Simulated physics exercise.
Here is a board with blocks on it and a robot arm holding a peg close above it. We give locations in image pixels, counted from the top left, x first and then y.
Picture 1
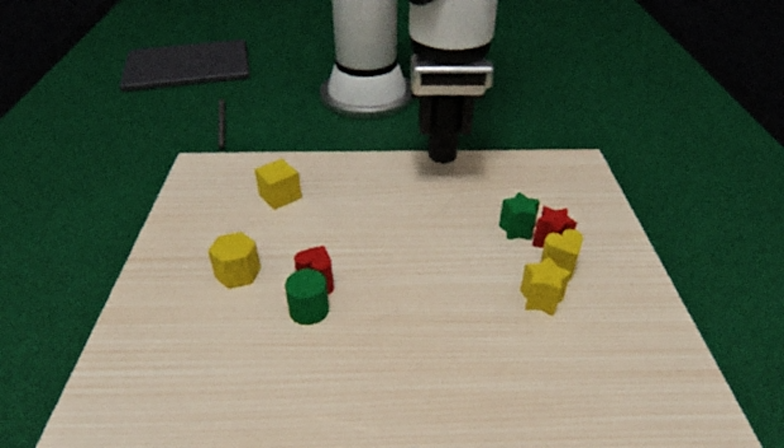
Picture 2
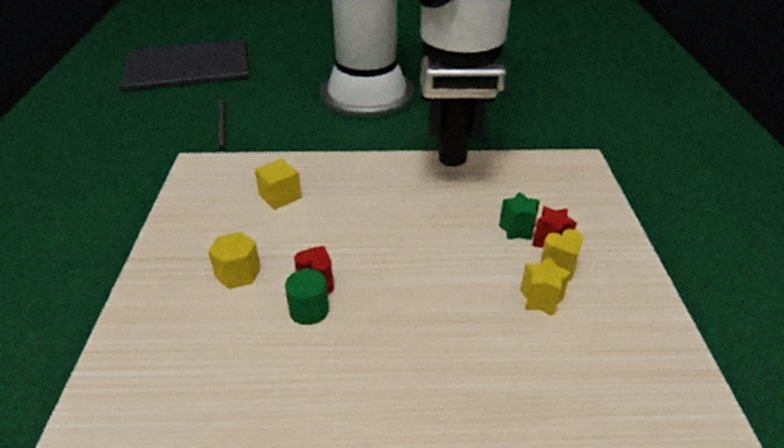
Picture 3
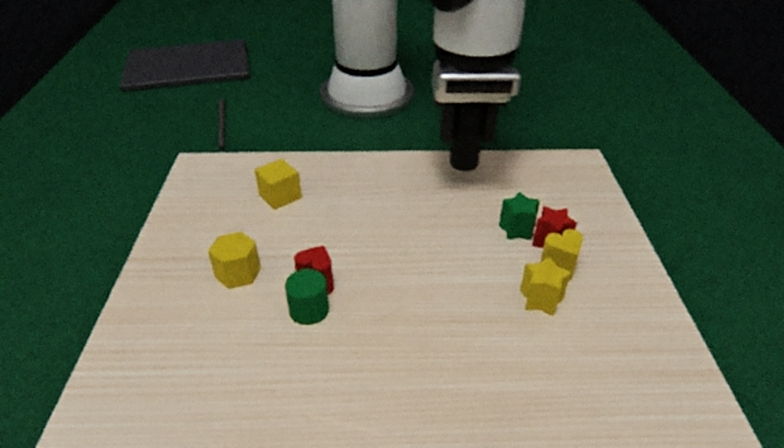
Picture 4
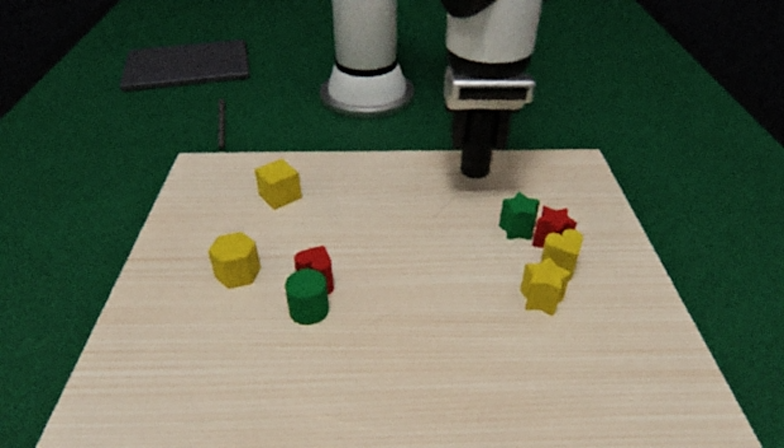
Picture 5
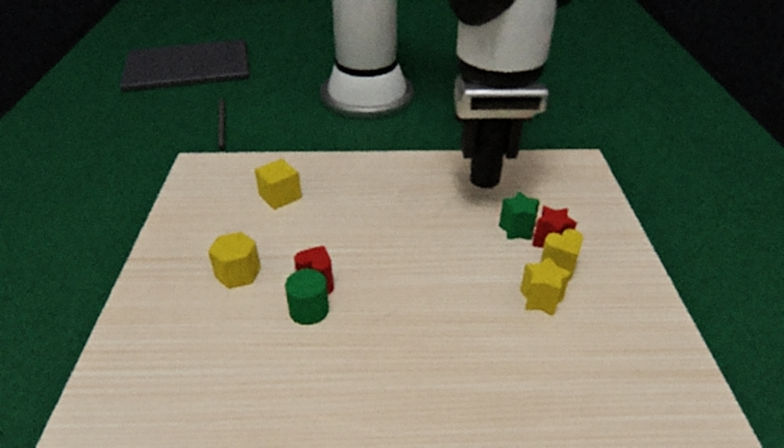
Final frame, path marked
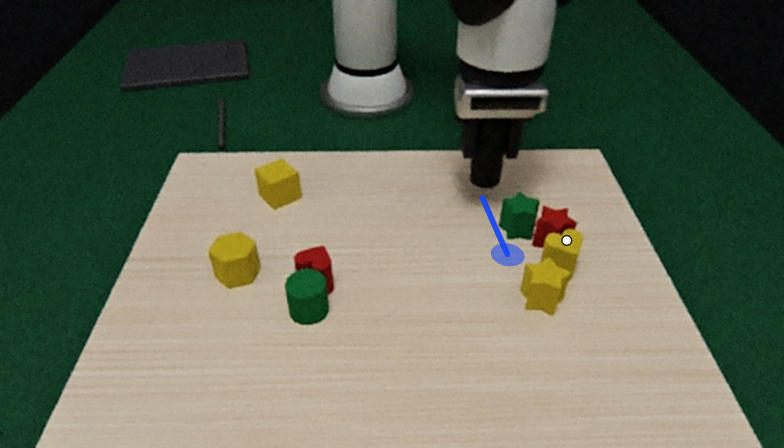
Robot arm moving its dark peg slowly right and slightly nearer over a pale board, the scattered coloured blocks staying still.
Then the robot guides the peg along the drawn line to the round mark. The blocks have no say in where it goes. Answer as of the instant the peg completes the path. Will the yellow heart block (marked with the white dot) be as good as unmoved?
Going by the path, yes.
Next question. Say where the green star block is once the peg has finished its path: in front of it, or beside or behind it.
It is no longer ahead.
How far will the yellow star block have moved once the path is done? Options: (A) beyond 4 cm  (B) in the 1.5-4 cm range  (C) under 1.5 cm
I choose C.
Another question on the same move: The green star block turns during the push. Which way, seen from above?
From above, it turns counterclockwise.
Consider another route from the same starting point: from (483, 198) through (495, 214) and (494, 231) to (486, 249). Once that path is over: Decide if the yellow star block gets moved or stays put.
In the end it has not been moved.
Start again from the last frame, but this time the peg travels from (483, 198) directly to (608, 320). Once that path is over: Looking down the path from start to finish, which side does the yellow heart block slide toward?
It slides leftward.
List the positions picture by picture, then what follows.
Peg tip (443, 157); block tops, green star block (522, 203); yellow star block (548, 272); red star block (557, 216); yellow heart block (567, 240), in the first frame.
Peg (453, 160); blocks unchanged, in the second frame.
Peg (464, 164); blocks unchanged, in the third frame.
Peg (475, 171); blocks unchanged, in the fourth frame.
Peg (485, 181); green star block (522, 203); yellow star block (548, 272); red star block (557, 216); yellow heart block (567, 240), in the fifth frame.
Path on the board, straight from (483, 198) to (508, 255); the dot is on the yellow heart block.
The first path, step by step. One third of the way, peg (493, 199); nothing pushed yet.
Two thirds of the way, peg (502, 217); green star block (534, 212), turned 45° anticlockwise; red star block (567, 219).
At the end, peg (511, 237); green star block (538, 216), turned 80° anticlockwise; yellow star block in place; red star block (572, 219), turned 10° clockwise; yellow heart block in place.
